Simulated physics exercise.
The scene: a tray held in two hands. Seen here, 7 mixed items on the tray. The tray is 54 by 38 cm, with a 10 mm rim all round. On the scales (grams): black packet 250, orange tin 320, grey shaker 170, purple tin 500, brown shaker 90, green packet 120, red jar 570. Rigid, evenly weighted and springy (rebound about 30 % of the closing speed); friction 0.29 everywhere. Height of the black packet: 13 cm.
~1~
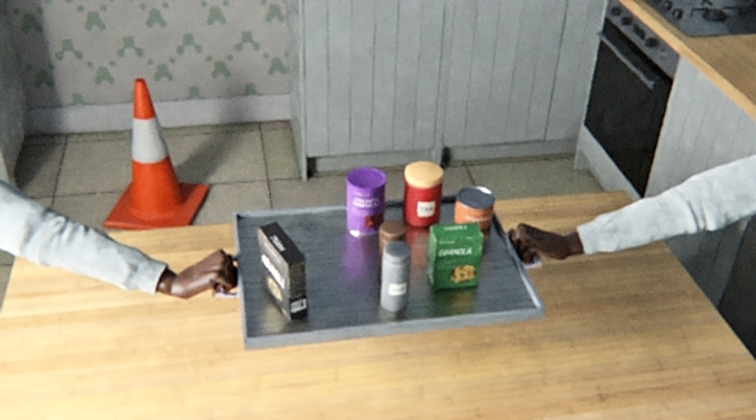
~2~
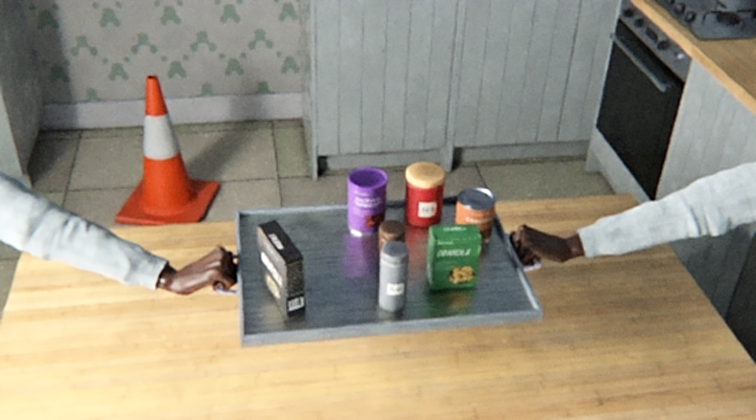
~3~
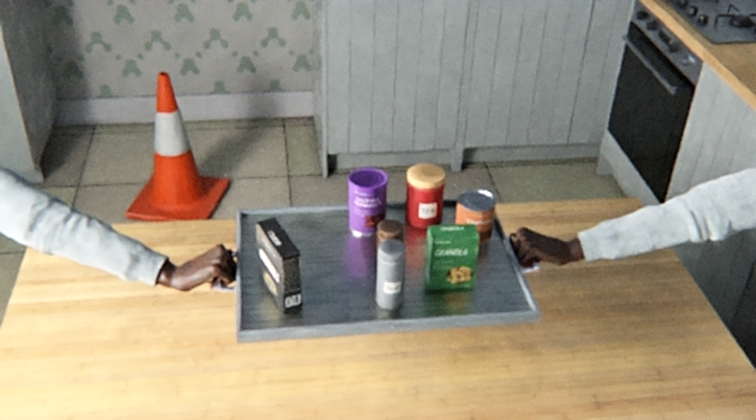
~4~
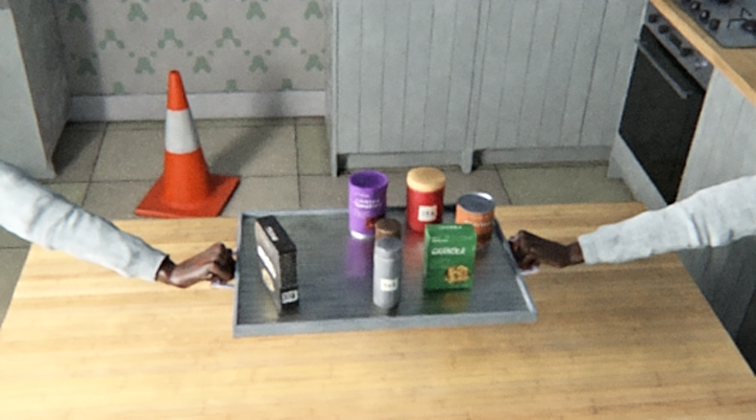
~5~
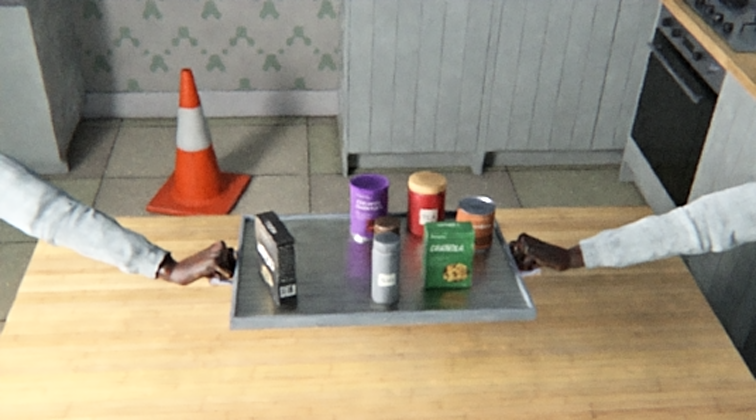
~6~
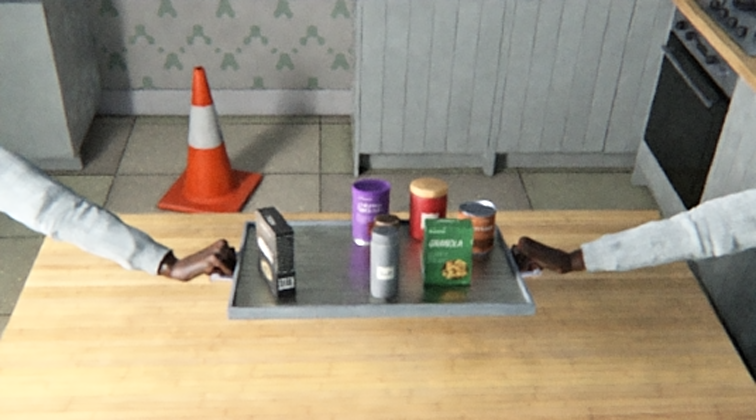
A grey rimmed tray, gripped at either side by two hands in pale sleeves, is seen from above over a wooden table in a kitchen. A black packet stands left, grey and brown shakers and a green packet nearer the middle, purple, red and orange containers behind, with a traffic cone beyond. The tray gradually tilts far edge down while the view drifts, shifting the background rightward.
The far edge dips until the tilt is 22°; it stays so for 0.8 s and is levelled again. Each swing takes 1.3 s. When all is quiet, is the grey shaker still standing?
The grey shaker keeps standing.
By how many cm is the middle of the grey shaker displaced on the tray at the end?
About 21 cm.
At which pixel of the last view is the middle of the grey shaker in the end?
Near (371, 213).
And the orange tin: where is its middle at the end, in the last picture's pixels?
At about (472, 201).
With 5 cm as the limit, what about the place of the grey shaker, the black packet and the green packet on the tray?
The grey shaker ends elsewhere; the black packet leaves its spot; the green packet gets shifted.
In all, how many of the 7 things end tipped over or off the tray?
0 of them.
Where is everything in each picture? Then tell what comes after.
The first frame shows tray level; grey shaker (396, 276); black packet (283, 271).
The second frame shows tray level; purple tin (367, 201).
The third frame shows tilt 1°, far edge down; green packet (451, 257); red jar (425, 196).
The fourth frame shows tilt 4°, far edge down; black packet (277, 262); orange tin (475, 220).
The fifth frame shows tilt 8°, far edge down; purple tin (369, 207).
The sixth frame shows tilt 13°, far edge down; grey shaker (385, 262); green packet (447, 252).
Then, 0.50 s past the last view, tilt 22°, far edge down; grey shaker shifted 4 cm near (383, 244); black packet shifted 4 cm; green packet shifted 4 cm.
Then, 0.70 s past the last view, tilt 22°, far edge down; grey shaker shifted 11 cm near (380, 234); black packet shifted 12 cm; green packet shifted 11 cm.
Then, 0.80 s past the last view, tilt 22°, far edge down; grey shaker shifted 16 cm near (379, 227); green packet shifted 16 cm; black packet shifted 17 cm.
Then, 1.70 s past the last view, tilt 20°, far edge down; grey shaker shifted 21 cm near (370, 221); brown shaker shifted 18 cm; black packet shifted 21 cm.
Finally, not toppled but over 5 cm from the start, black packet, orange tin, grey shaker, brown shaker and green packet; the other 2 still in place (within 5 cm). Final places as that camera would see them, grey shaker near (371, 214).
